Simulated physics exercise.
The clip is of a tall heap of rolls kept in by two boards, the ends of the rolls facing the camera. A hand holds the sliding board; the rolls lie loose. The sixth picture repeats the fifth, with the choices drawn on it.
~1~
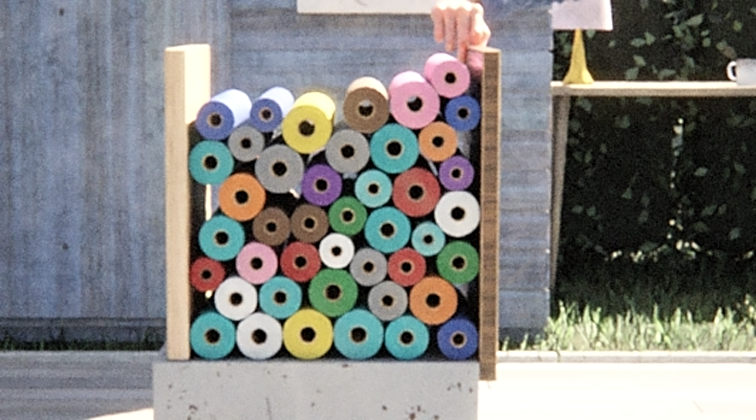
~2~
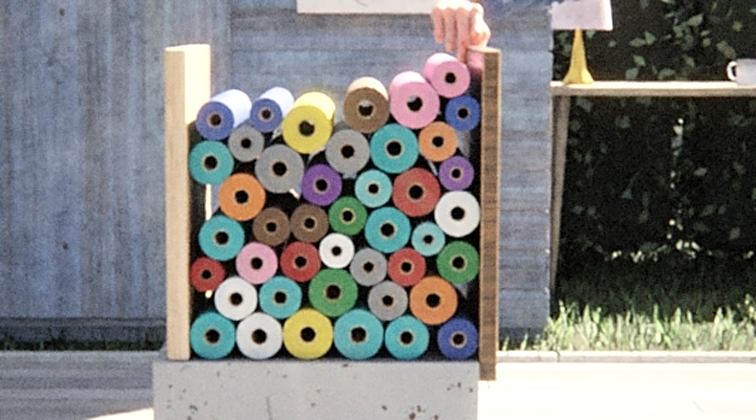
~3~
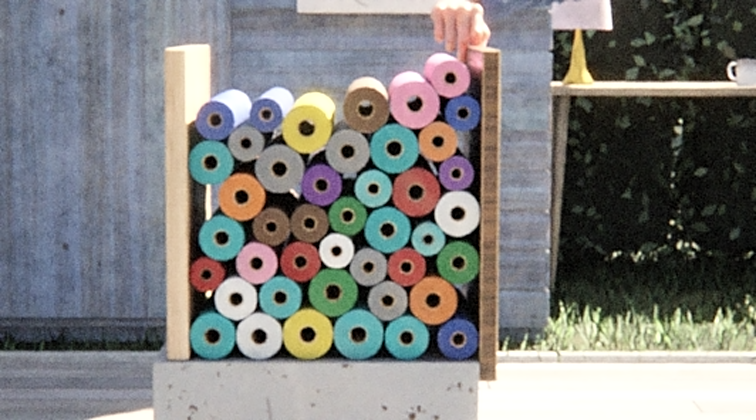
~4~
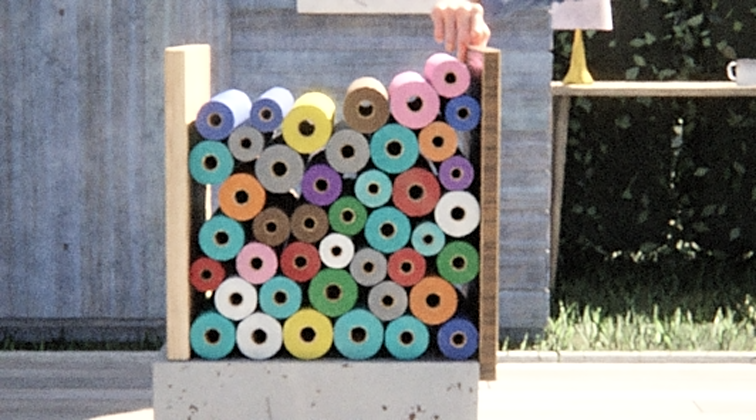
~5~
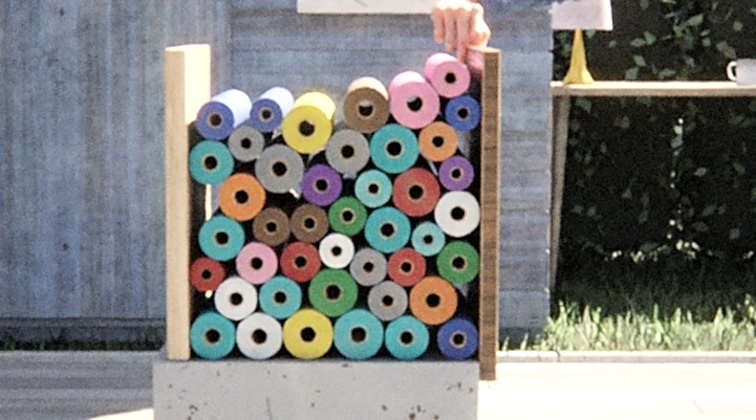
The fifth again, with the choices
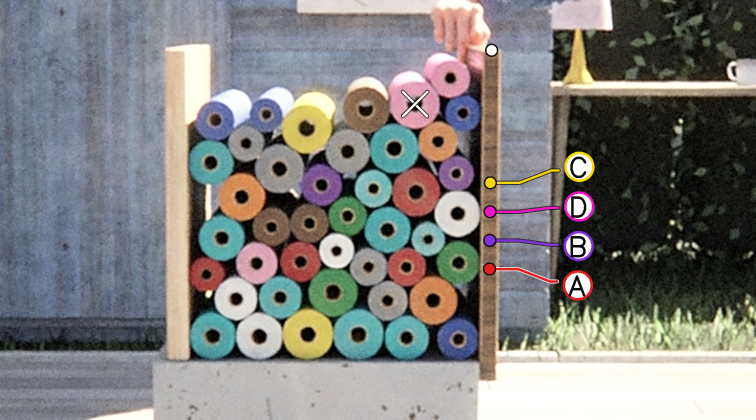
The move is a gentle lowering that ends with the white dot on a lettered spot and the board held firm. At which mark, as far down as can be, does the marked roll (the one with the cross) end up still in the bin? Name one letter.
At most to C.
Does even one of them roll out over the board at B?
Yes.
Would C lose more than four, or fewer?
It loses fewer than four.
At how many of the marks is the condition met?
The number is one.
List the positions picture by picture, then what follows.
The first frame shows a blue roll (463, 113); a pink roll (450, 78); side board (479, 201).
The second frame shows side board (479, 201); a turquoise roll (213, 336).
The third frame shows a blue roll (458, 339); a turquoise roll (280, 297).
The fourth frame shows a turquoise roll (388, 229); a pink roll (257, 263).
The fifth frame shows a turquoise roll (222, 238); a turquoise roll (394, 148); a blue roll (463, 113).
On the copy, A at (489, 269); B at (490, 240); C at (490, 183); D at (490, 212); the cross at (415, 104); the white dot at (492, 50).
On C. First, top of the board (482, 110).
Then, top of the board (481, 180).
Finally, top of the board (481, 182), two out over the board, the crossed one still inside.
By contrast, A lets the crossed one out; B lets the crossed one out; D lets the crossed one out.
